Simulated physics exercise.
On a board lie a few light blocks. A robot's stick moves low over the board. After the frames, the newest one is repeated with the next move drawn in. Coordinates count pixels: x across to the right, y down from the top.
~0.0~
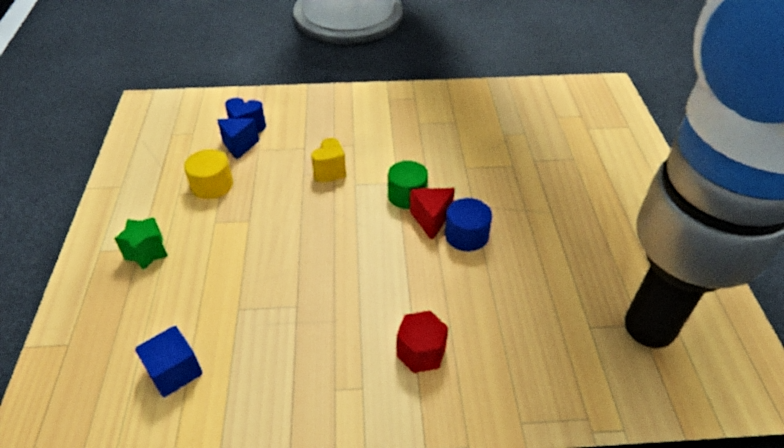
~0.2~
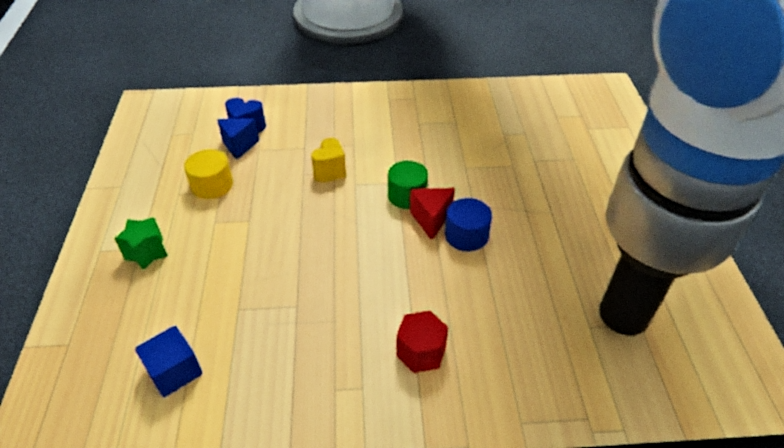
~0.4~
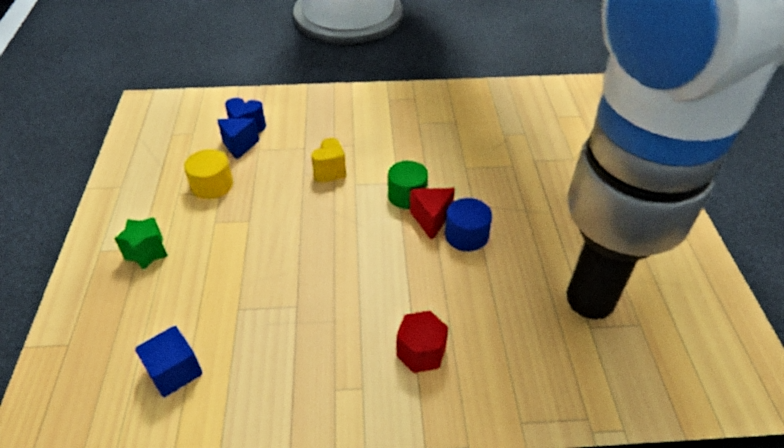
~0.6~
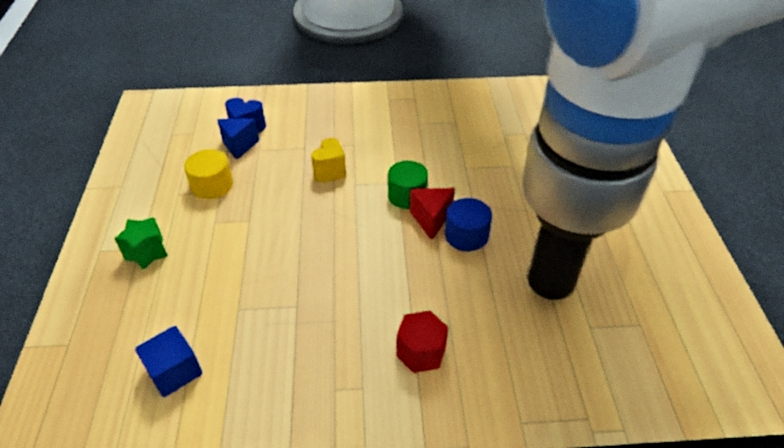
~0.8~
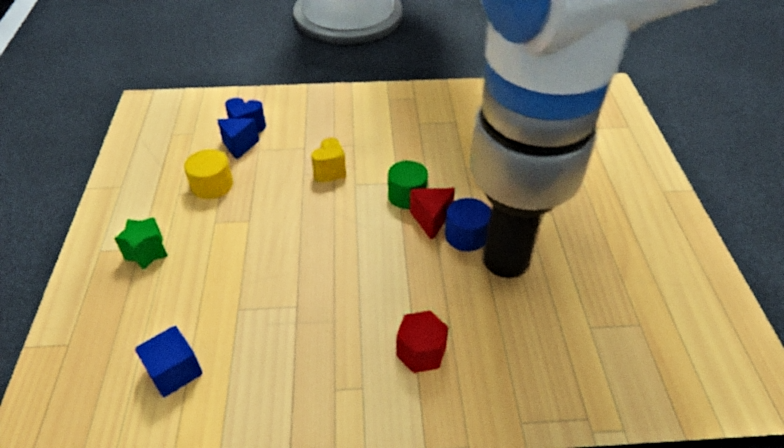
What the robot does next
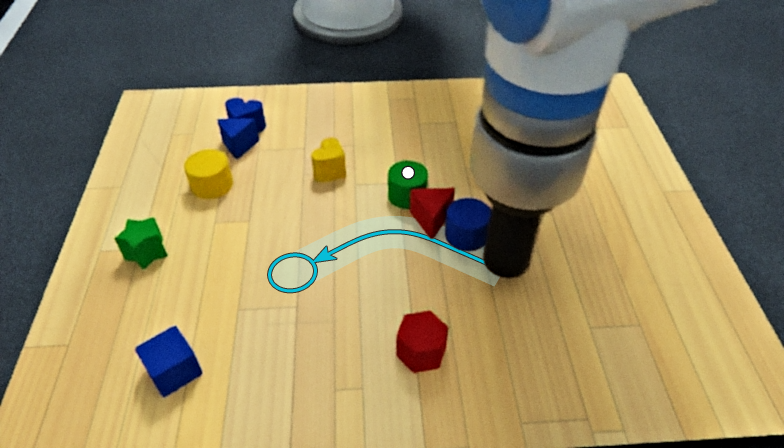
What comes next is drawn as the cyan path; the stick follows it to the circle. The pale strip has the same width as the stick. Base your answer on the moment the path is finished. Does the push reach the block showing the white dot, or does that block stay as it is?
The result: It moves.
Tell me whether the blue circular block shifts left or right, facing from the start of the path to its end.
Rightward.
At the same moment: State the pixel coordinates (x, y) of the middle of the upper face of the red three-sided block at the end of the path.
Its top middle: (398, 181).
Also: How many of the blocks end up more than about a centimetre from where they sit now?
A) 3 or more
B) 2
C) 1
It's A.
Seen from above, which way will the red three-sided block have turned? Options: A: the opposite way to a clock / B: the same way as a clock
Correct choice: B.
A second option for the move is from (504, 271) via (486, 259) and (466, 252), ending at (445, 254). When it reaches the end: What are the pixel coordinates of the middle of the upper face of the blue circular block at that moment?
Around pixel (454, 198).
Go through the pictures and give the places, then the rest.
In the first frame, stick's lower end at (649, 328); green circular block at (408, 173); red three-sided block at (433, 197); blue circular block at (470, 213).
In the second frame, stick at (623, 316); blocks still.
In the third frame, stick at (590, 301); blocks still.
In the fourth frame, stick at (551, 283); blocks still.
In the fifth frame, stick at (506, 262); green circular block at (408, 173); red three-sided block at (433, 197); blue circular block at (470, 213).
Drawn move, from (504, 271) via (433, 240) and (360, 239), ending at (293, 272); the dot is on the green circular block.
What follows on the original path. One third of the way, stick at (433, 231); green circular block at (399, 163); red three-sided block at (415, 185), turned 15° anticlockwise; blue circular block at (456, 191).
Two thirds of the way, stick at (360, 230); green circular block at (398, 153); red three-sided block at (398, 181), turned 40° clockwise; blue circular block at (456, 191).
At the end, stick at (291, 263); green circular block at (398, 153); red three-sided block at (398, 181), turned 40° clockwise; blue circular block at (456, 191).
